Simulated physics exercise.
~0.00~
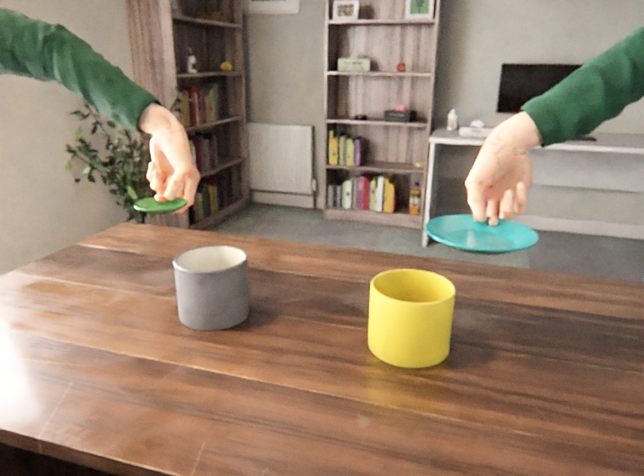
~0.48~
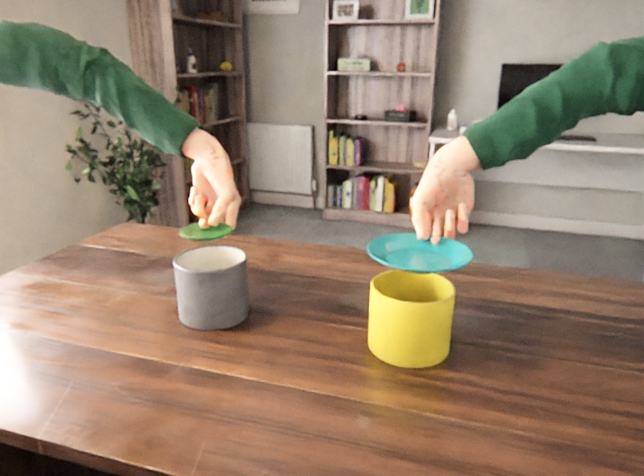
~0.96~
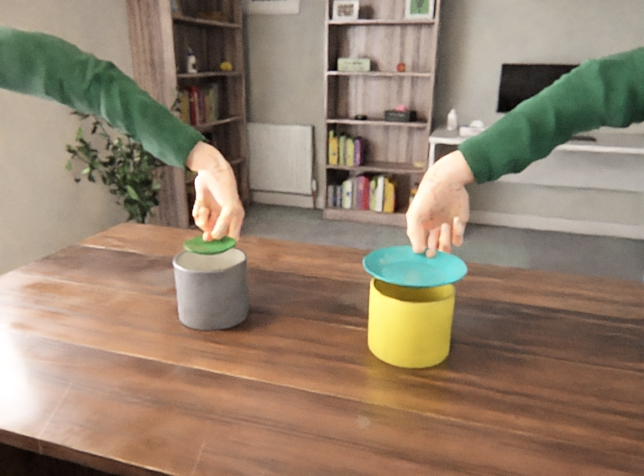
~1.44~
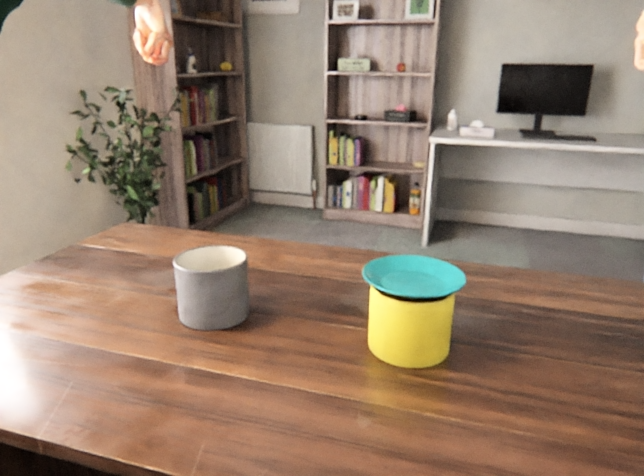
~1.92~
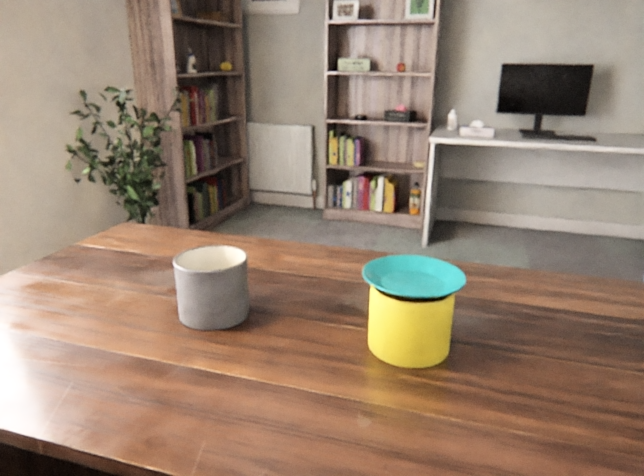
Two small plates, one green and one turquoise, hang from a pair of hands in green sleeves above a wooden table, where a gray pot stands on the left and a yellow one on the right. The left hand carries the green plate right and down toward the gray pot, while the other brings the turquoise plate left over the yellow pot. Both hands lower the plates to the rims, then let go and draw back. The turquoise plate stays resting on top of the yellow pot, but the green plate drops out of sight inside the gray pot, leaving it open.
